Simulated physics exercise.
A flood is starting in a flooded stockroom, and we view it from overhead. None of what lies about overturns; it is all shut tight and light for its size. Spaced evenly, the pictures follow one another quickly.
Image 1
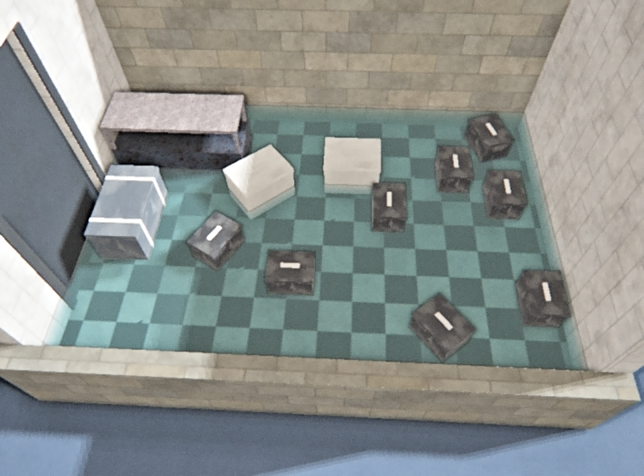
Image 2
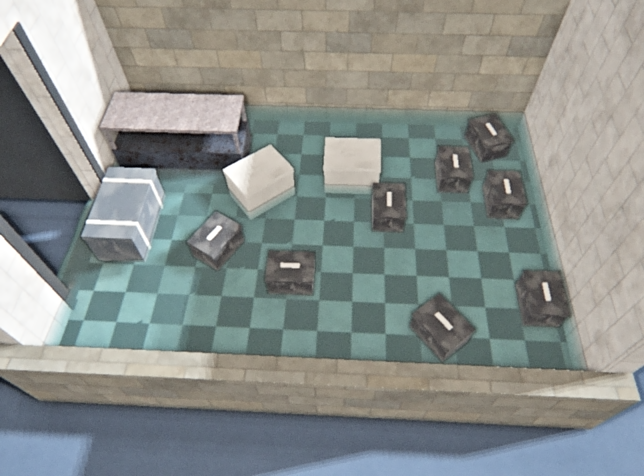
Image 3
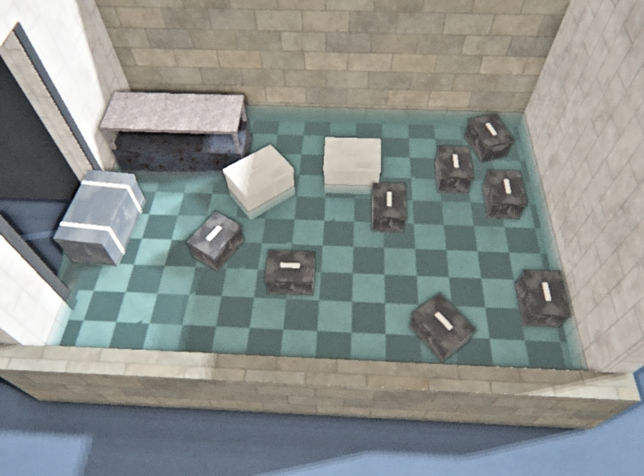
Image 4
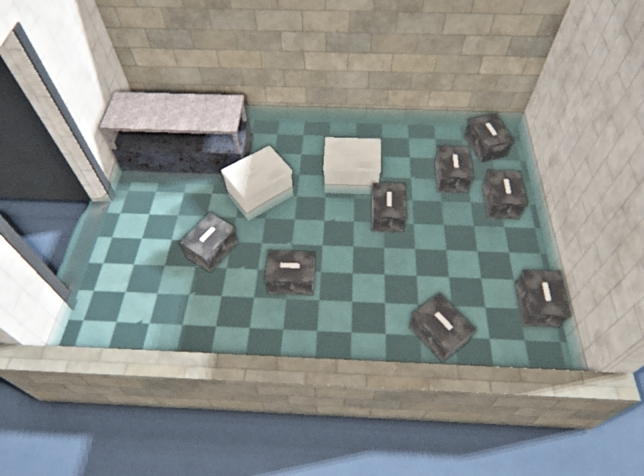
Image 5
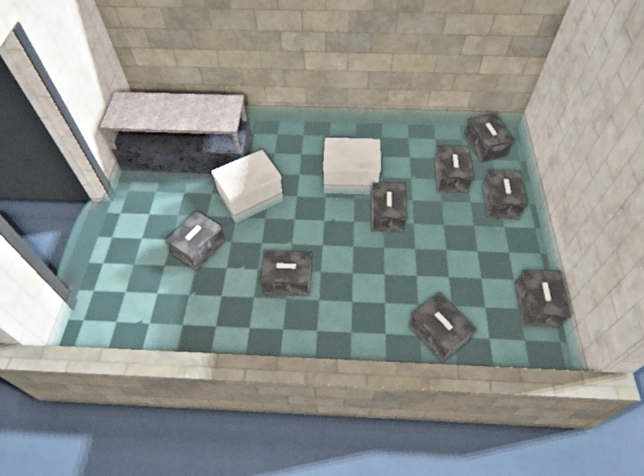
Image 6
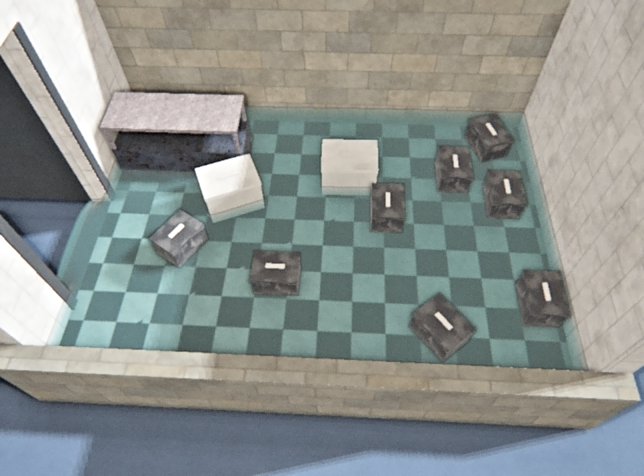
A big grey crate with pale bands slid left and out through the open doorway of the flooded, checkered-floor room, then a dark box and a white box nearby drifted slowly left after it.
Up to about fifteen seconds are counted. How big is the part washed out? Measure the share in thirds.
In thirds: One to two.
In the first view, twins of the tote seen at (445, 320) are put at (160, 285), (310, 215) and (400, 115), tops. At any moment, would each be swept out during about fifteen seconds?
In order: Exits; exits; never exits.
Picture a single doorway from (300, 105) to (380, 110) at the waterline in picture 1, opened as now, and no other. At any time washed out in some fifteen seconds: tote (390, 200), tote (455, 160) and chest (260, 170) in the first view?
Result, in listed order: Exited / exited / exited.
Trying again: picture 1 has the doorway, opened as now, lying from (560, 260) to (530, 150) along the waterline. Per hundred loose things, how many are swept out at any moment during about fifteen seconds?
I'd reckon around 70 percent.
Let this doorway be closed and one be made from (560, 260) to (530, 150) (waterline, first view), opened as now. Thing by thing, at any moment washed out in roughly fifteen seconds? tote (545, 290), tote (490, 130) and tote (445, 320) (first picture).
Swept away, swept away, swept away.
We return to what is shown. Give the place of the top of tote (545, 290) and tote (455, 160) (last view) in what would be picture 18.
My guess is around (521, 300) and around (416, 175).
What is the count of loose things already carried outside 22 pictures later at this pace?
I count 4 altogether.
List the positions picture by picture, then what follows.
In the first picture, a tote at (214, 234), afloat; a chest at (258, 169), afloat; 0 of 11 have shifted.
In the second picture, a tote at (214, 234) floats; a chest at (258, 169), afloat; 0 of 11 have shifted.
In the third picture, a tote at (214, 234) floats; a chest at (258, 169) floats; 1 of 11 have shifted.
In the fourth picture, a tote at (207, 235) floats, close to its start; a chest at (257, 170), afloat; 2 of 11 have shifted.
In the fifth picture, a tote at (193, 233), afloat, close to its start; a chest at (246, 173), afloat, close to its start; 3 of 11 have shifted.
In the sixth picture, a tote at (176, 231), afloat, a stride from its start; a chest at (228, 176), afloat, close to its start; 4 of 11 have shifted.
A moment on, 1 of 11 are out; 10 afloat.
Next, 4 of 11 are out; 7 afloat.
Later, 4 of 11 are out; 6 afloat.
In the end, 5 of 11 are out; 5 afloat.
